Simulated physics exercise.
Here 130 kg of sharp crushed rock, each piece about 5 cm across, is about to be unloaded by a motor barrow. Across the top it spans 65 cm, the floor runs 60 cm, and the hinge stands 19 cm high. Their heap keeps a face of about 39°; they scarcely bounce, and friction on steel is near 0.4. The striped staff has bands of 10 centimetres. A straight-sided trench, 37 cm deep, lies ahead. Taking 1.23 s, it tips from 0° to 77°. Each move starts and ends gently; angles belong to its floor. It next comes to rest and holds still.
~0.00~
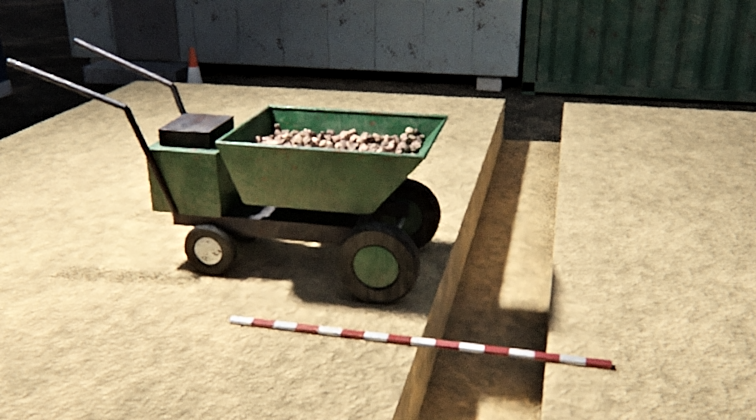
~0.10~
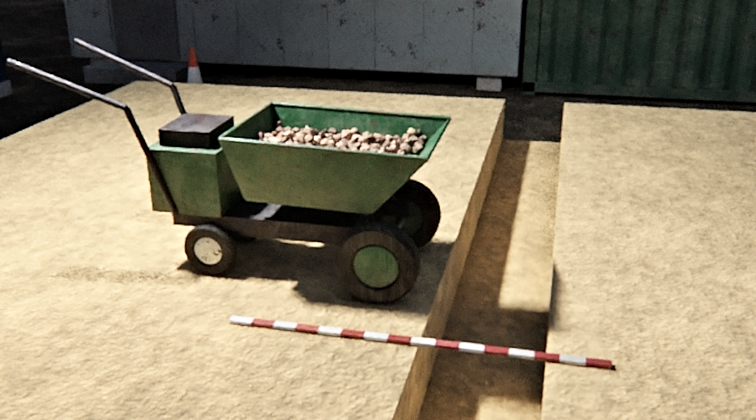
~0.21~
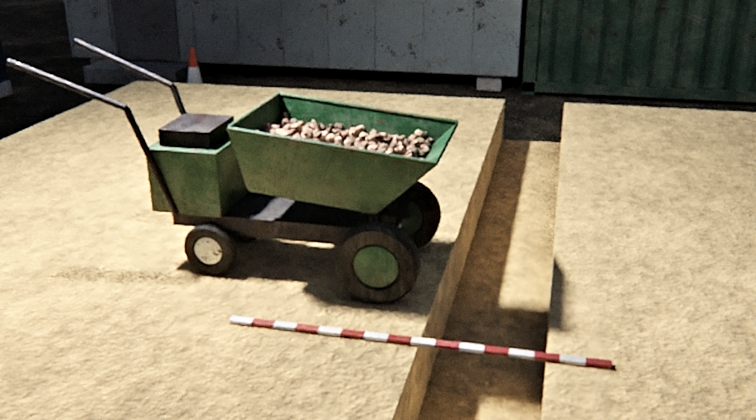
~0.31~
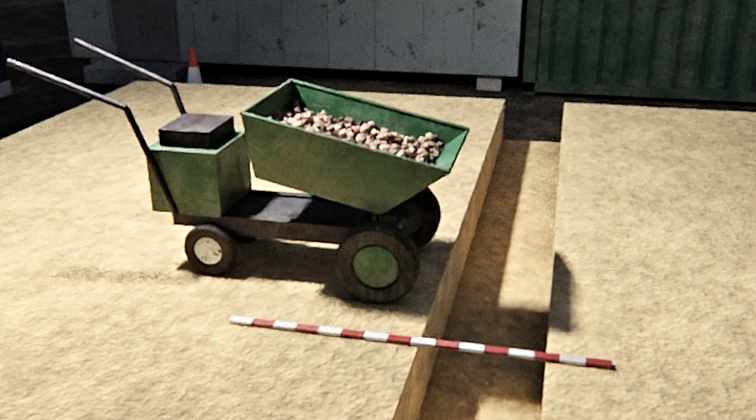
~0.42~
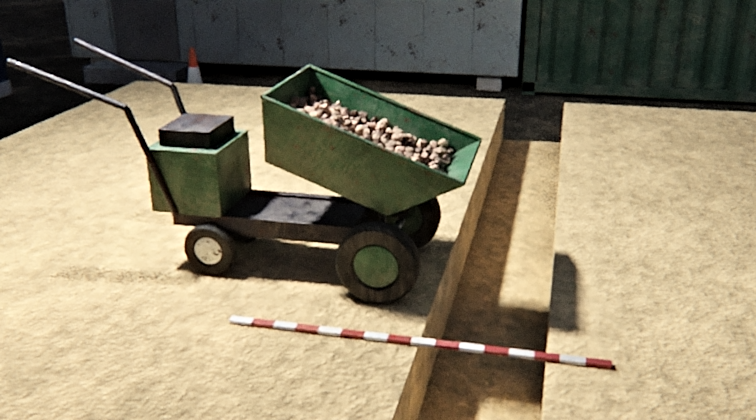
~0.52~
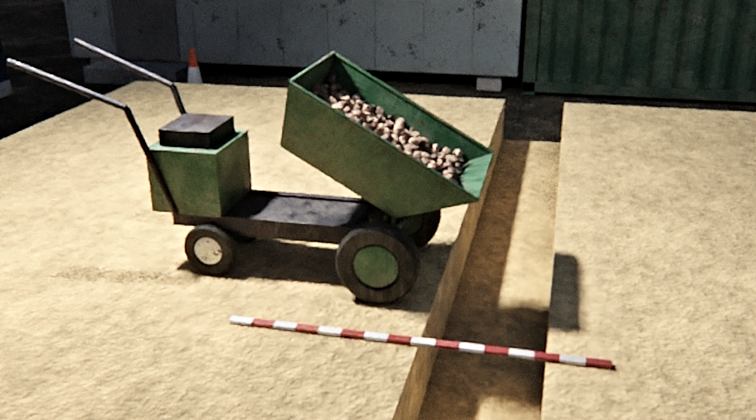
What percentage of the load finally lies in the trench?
About 78 per cent.
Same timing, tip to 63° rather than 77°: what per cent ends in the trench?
Then about 50 per cent.
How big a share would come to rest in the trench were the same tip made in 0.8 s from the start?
Expected share: Around 70%.
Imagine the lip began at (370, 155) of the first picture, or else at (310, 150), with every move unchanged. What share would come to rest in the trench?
First place roughly 100%, second roughly 55%.
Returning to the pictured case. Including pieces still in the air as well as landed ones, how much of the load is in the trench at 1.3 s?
By that point it's something like 30 in a hundred.
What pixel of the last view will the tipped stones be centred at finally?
The resting stones are centred at roughly (527, 335).
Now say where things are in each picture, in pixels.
The first picture shows lip at (424, 158), floor tilted 0°, highest stones at (352, 138).
In the second picture, the skip is at 2°, its lip at (428, 159); the top of the load is at (341, 136); the stones move at 0.2 m/s on average.
The third picture shows lip at (437, 164), floor tilted 6°, highest stones at (305, 129); the stones move at 0.5 m/s on average.
In the fourth picture, the skip is at 12°, its lip at (449, 172); the top of the load is at (299, 116); the stones move at 0.6 m/s on average.
In the fifth picture, the skip is at 20°, its lip at (464, 185); the top of the load is at (308, 103); the stones move at 0.7 m/s on average.
In the sixth picture, the skip is at 30°, its lip at (478, 201); the top of the load is at (324, 90); the stones move at 0.8 m/s on average.
After 0.9 s the floor is at 65°; 100 % in the skip; the foremost stones are at (504, 241).
After 1.3 s the floor is at 77°; 59 % in the skip, 30 % in the trench, 11 % past the trench; the foremost stones are at (601, 302).
After 1.7 s the floor is at 77°; 19 % in the skip, 57 % in the trench, 23 % past the trench; the foremost stones are at (703, 306).
After 3.6 s the floor is at 77°; 0 % in the skip, 78 % in the trench, 22 % past the trench; the foremost stones are at (741, 303).
